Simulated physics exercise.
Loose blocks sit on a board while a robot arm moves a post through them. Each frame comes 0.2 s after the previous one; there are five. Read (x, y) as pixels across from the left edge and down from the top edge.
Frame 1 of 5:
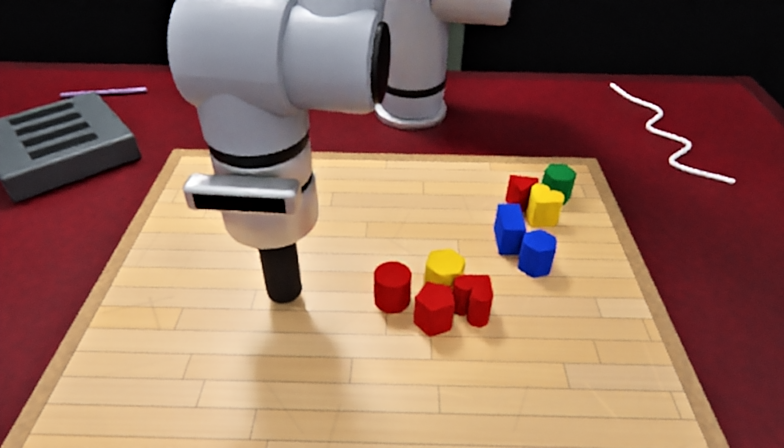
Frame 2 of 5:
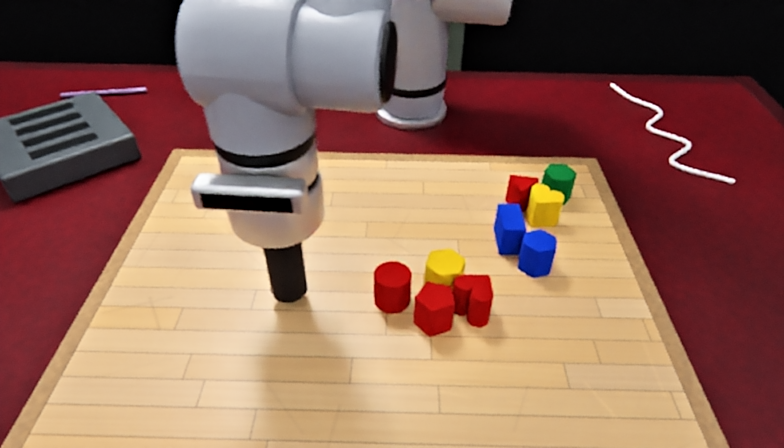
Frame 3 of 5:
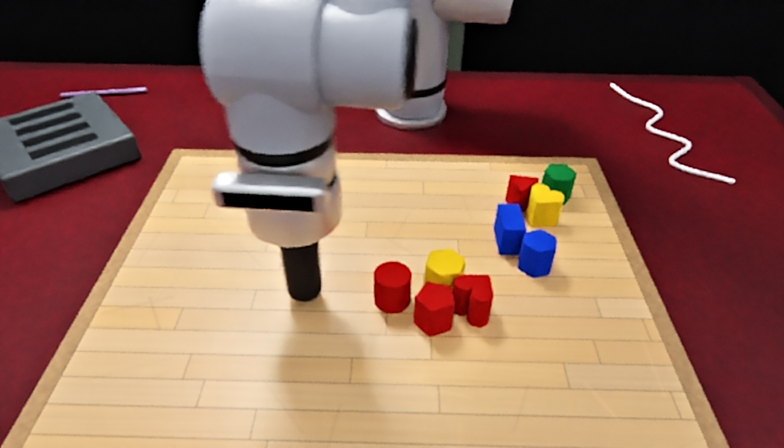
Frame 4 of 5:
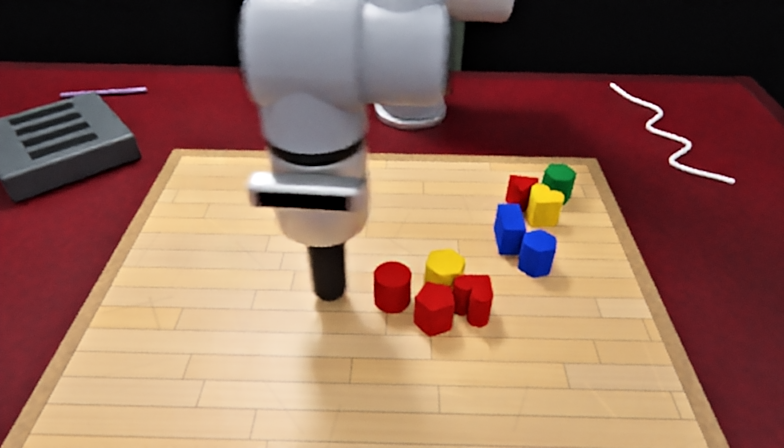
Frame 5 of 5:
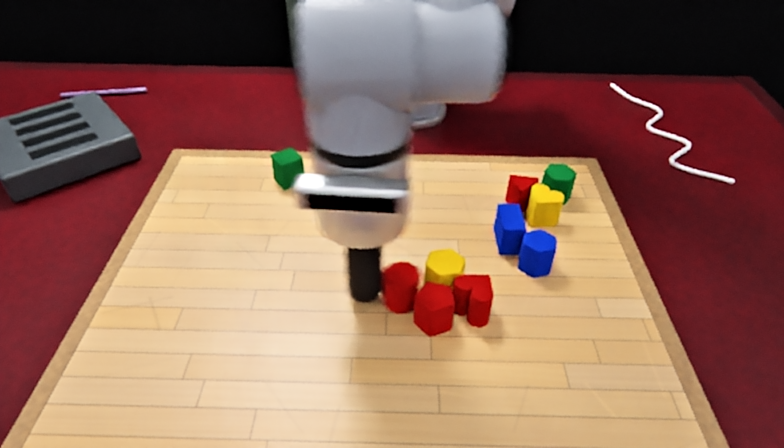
Robot arm sliding a black post rightward across a wooden board and nudging a red round block beside other coloured blocks.
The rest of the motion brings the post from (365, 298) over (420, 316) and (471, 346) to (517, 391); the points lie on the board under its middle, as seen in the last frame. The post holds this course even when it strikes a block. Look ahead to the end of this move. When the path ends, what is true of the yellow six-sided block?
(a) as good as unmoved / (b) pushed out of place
b (pushed out of place)
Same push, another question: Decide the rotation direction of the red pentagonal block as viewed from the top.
Looking down, it rotates clockwise.
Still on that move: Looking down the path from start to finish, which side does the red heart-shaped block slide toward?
Off to the left side.
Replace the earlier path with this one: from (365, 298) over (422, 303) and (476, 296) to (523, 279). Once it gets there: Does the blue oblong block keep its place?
Going by the path, yes.
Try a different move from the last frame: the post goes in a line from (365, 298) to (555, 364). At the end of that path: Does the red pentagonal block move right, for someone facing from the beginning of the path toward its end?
In short: Yes.
On the path given first. One third of the way, post at (422, 309); red round block at (454, 275); red pentagonal block at (458, 305), turned 55° clockwise; yellow six-sided block at (467, 250); red heart-shaped block at (492, 285), turned 35° clockwise.
Two thirds of the way, post at (473, 340); red round block at (465, 277); red pentagonal block at (512, 339), turned 70° clockwise; yellow six-sided block at (467, 250); red heart-shaped block at (498, 284), turned 60° clockwise.
At the end, post at (519, 384); red round block at (465, 277); red pentagonal block at (568, 377), turned 45° clockwise; yellow six-sided block at (467, 250); red heart-shaped block at (498, 284), turned 60° clockwise.
